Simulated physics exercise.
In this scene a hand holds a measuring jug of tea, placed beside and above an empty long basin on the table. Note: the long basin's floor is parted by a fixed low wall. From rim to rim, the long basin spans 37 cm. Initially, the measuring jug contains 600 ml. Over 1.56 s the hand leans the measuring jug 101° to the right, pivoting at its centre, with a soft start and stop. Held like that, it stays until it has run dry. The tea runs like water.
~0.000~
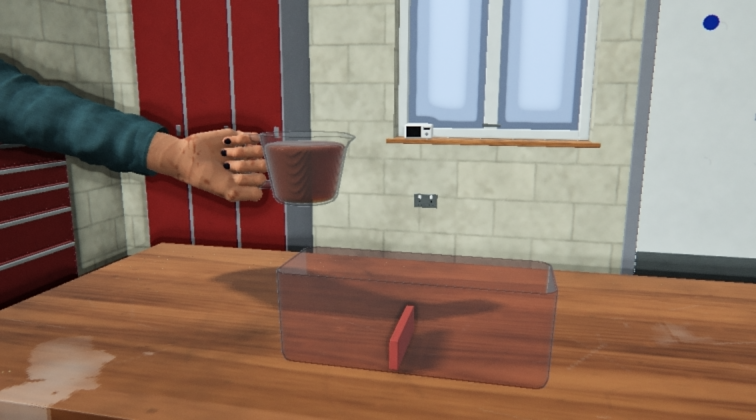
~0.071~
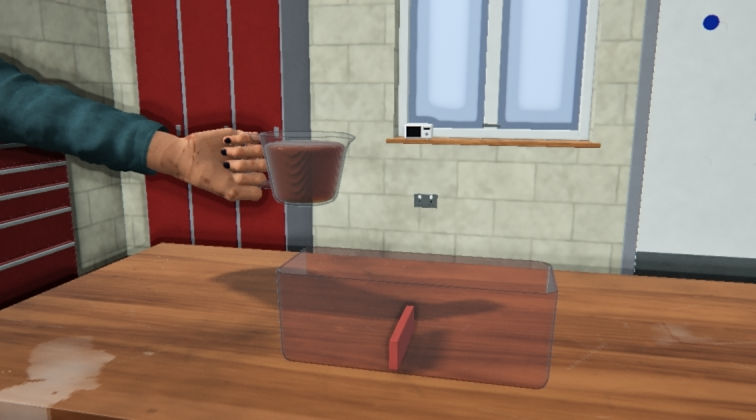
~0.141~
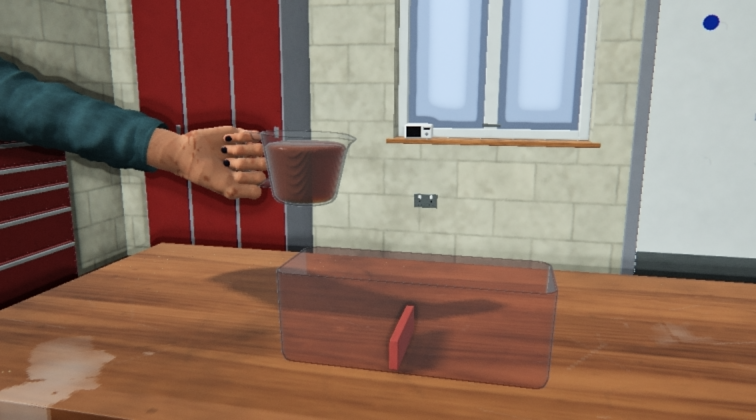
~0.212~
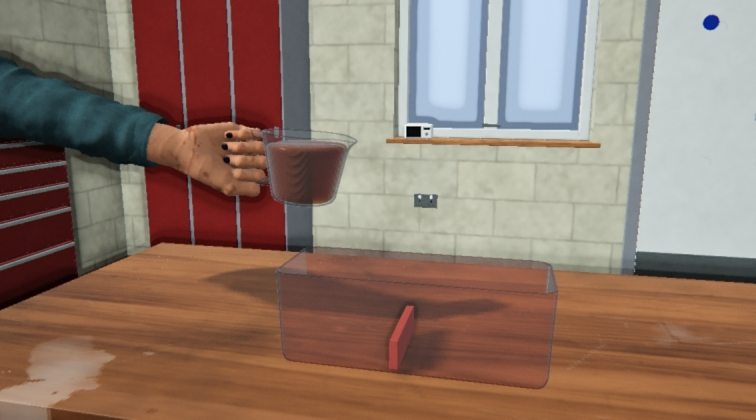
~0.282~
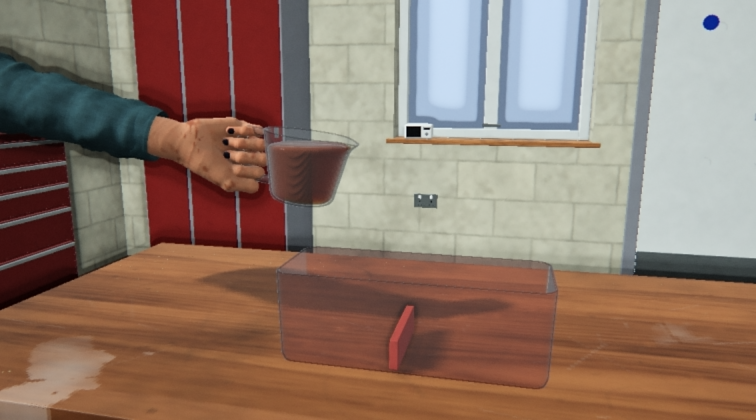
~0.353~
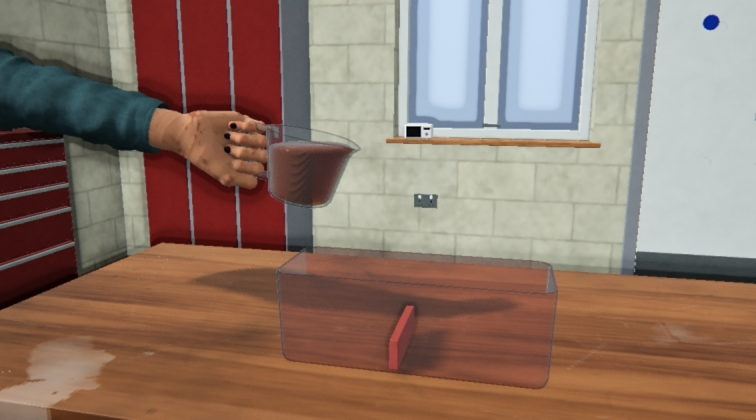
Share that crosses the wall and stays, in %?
52 %.
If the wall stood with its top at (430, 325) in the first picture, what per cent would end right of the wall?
Then roughly 5 per cent would end up there.
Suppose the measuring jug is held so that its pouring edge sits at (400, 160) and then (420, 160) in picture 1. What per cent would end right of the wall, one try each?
Some 95 and 95 per cent, in that order.
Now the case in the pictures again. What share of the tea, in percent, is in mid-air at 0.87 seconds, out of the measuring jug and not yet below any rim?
Around 20 in a hundred.
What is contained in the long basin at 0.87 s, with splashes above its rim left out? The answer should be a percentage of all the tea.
I reckon close to 16 percent of it.
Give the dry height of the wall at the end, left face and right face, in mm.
About 30 mm on the left, about 30 mm on the right.
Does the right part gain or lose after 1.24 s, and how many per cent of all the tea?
Looks like it went upward, around 2 per cent.
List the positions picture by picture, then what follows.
The first frame shows tilt 0°; pouring edge (355, 137); surface from (270, 144) to (346, 145); the long basin's rim runs from (292, 260) to (554, 279); the wall's top is at (403, 323).
The second frame shows tilt 1°; pouring edge (355, 137); surface from (270, 143) to (346, 145).
The third frame shows tilt 2°; pouring edge (356, 138); surface from (270, 143) to (347, 146).
The fourth frame shows tilt 5°; pouring edge (357, 141); surface from (272, 143) to (348, 146).
The fifth frame shows tilt 8°; pouring edge (359, 144); surface from (273, 144) to (351, 147).
The sixth frame shows tilt 12°; pouring edge (360, 149); surface from (276, 144) to (355, 148).
After 0.87 s the tilt is 59° and 65 per cent is still to pour, 3 is left of the wall and 12 right of it.
After 1.24 s the tilt is 91° and 12 per cent is still to pour, 27 is left of the wall and 51 right of it.
After 1.63 s the tilt is 101° and 0 per cent is still to pour, 46 is left of the wall and 53 right of it.
After 2.06 s the tilt is 101° and 0 per cent is still to pour, 47 is left of the wall and 53 right of it.
In the end 47 per cent lies left of the wall, 52 right of it and 1 outside.
